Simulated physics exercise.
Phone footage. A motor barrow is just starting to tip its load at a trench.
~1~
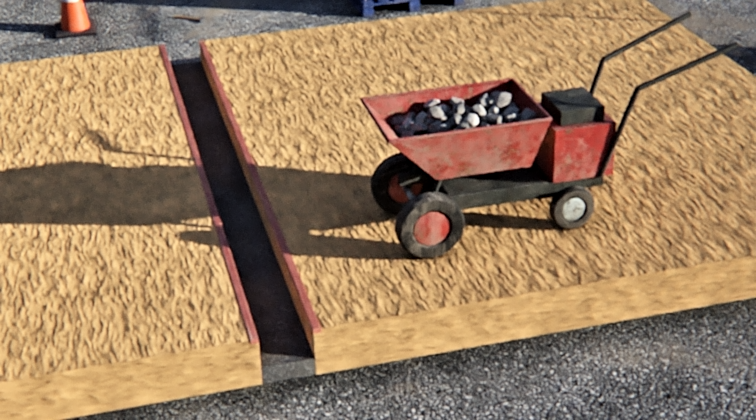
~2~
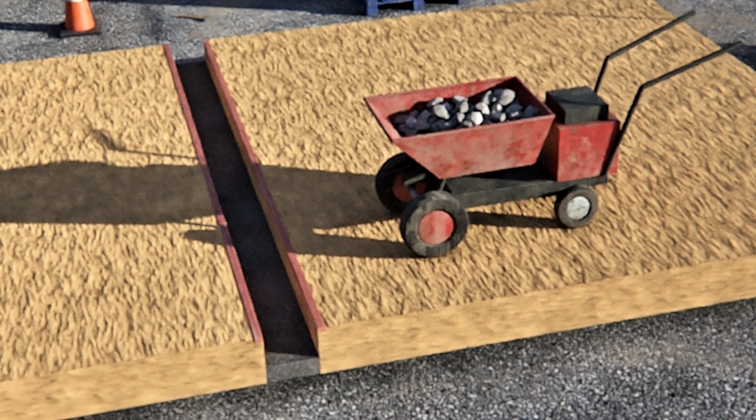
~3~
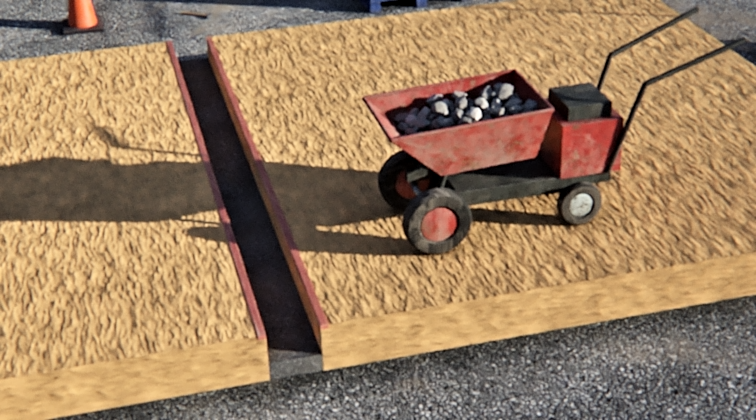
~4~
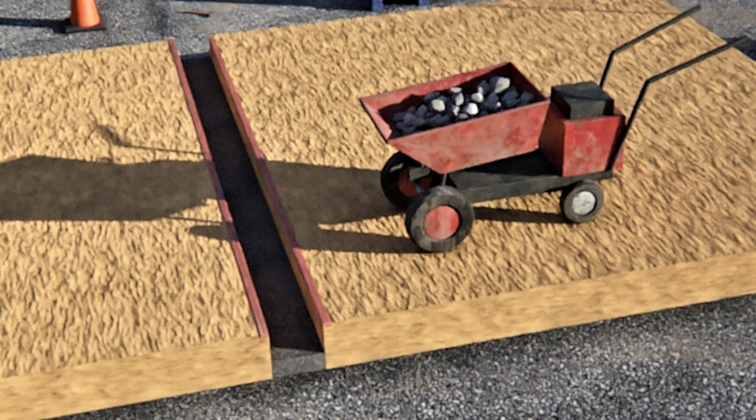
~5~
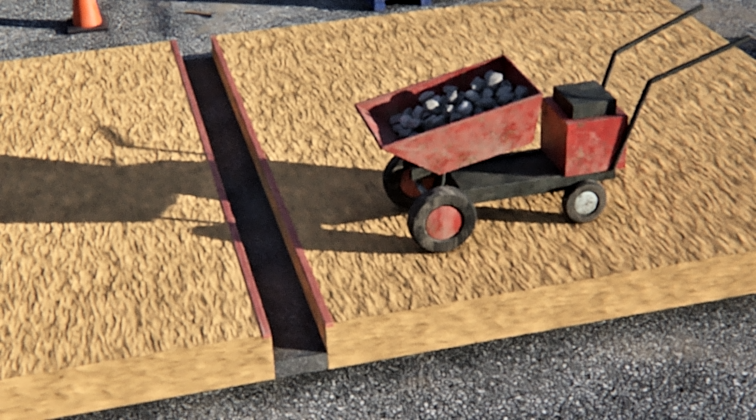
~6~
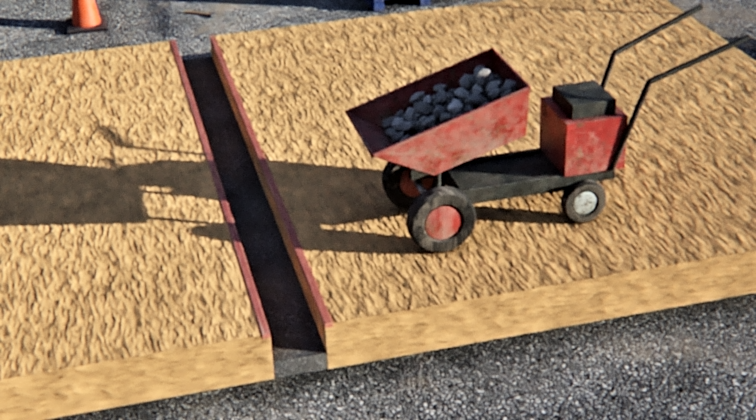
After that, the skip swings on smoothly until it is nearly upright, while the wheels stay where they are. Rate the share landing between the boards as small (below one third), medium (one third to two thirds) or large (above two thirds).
Medium.
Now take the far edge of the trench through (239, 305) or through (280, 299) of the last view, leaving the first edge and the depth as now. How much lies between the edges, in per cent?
About 60 and 40 per cent.
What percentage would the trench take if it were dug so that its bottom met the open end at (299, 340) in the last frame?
The share would be around 40 in a hundred.
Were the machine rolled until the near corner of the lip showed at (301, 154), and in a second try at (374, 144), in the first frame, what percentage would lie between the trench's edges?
First try: 0 per cent; second try: 70 per cent.
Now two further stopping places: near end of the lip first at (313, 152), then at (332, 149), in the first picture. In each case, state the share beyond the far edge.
You'd see close to 60 per cent the first time and close to 30 per cent the next.
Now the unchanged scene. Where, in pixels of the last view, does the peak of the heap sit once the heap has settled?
Around (309, 237).
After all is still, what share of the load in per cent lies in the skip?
About 30 %.
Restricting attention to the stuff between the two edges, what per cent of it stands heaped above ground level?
Roughly 0 %.
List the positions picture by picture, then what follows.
Lip of the skip near (389, 142), level; top of the load near (485, 118), broken stones; first edge of the trench near (305, 298); far edge near (244, 308), the trench over half as wide as the skip, and about half as deep as wide, in the first frame.
Lip of the skip near (392, 141), level; top of the load near (488, 116), in the second frame.
Lip of the skip near (391, 141), tipped barely; top of the load near (496, 104), in the third frame.
Lip of the skip near (387, 143), tipped a little; top of the load near (493, 99), in the fourth frame.
Lip of the skip near (382, 148), tipped a little; top of the load near (489, 105), in the fifth frame.
Lip of the skip near (373, 155), tipped clearly; top of the load near (487, 99); first edge of the trench near (316, 292); far edge near (256, 302), in the sixth frame.
Shortly afterwards, skip tipped steeply; the whole lot in the skip.
Next, skip tipped right over; near two thirds in the skip; near a quarter short of the trench; a little in or heaped over the trench; only a few falling.
Some moments later, skip tipped right over; near a third in the skip; a little short of the trench; near half in or heaped over the trench; only a few beyond it.
In the end, skip tipped right over; near a third in the skip; a little short of the trench; near half in or heaped over the trench; only a few beyond it.
